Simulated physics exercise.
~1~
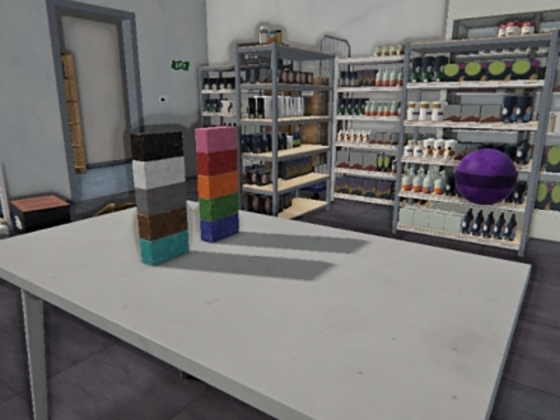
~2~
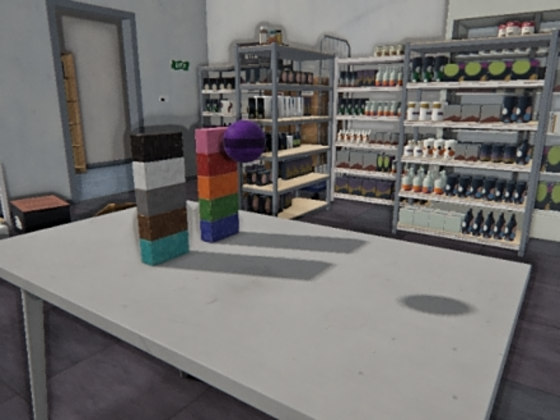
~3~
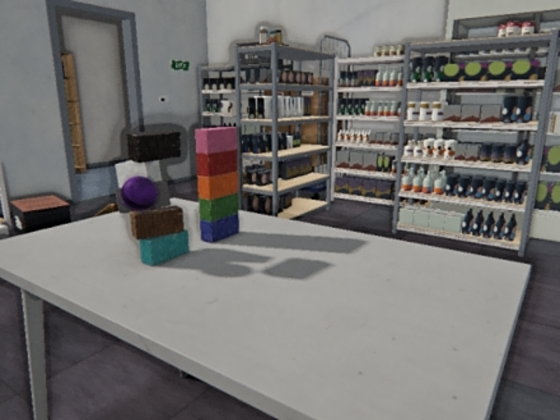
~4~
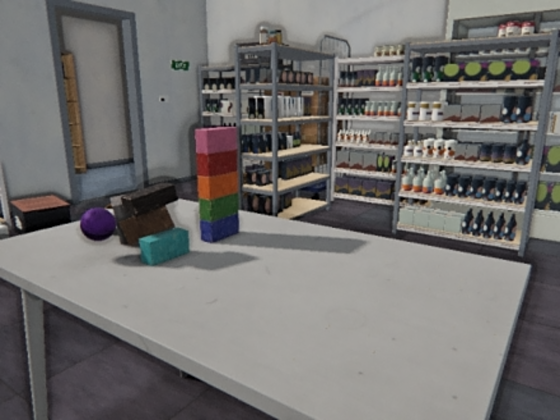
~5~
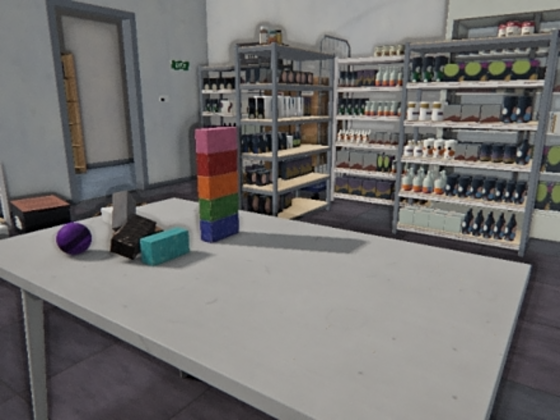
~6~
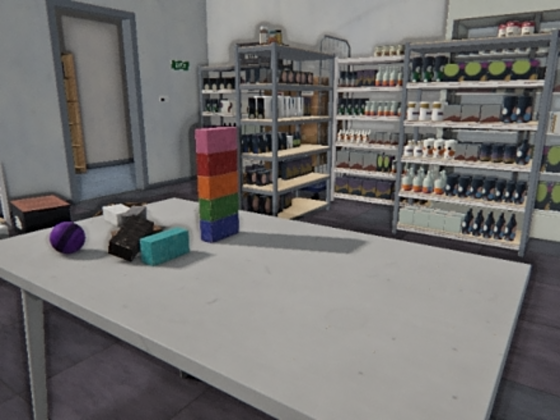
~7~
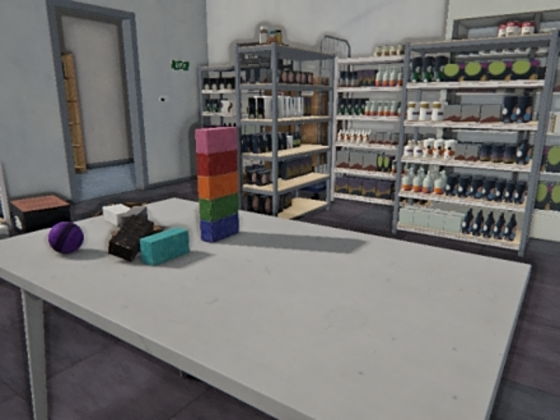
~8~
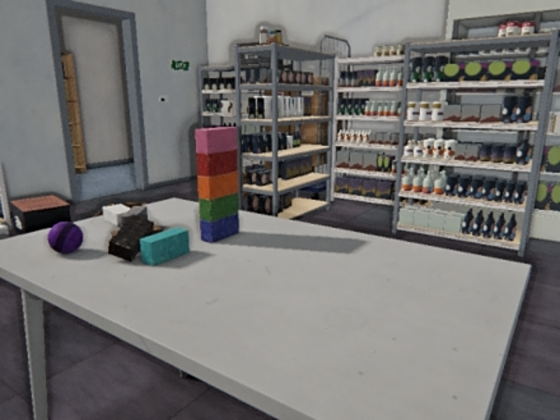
A purple ball flies in from the right above a pale table in a room lined with shelves of footwear, seen from a fixed, slightly raised view. On the table's left stand two block stacks, one black, white, grey, brown and turquoise, the other topped with pink above red, orange, green and blue. The ball passes the colourful stack and strikes the darker one, pushing out its middle. The black block drops as the upper blocks topple. The ball settles at the left beside the heaped black, white, grey and brown blocks, while the turquoise block and the colourful stack stay put.
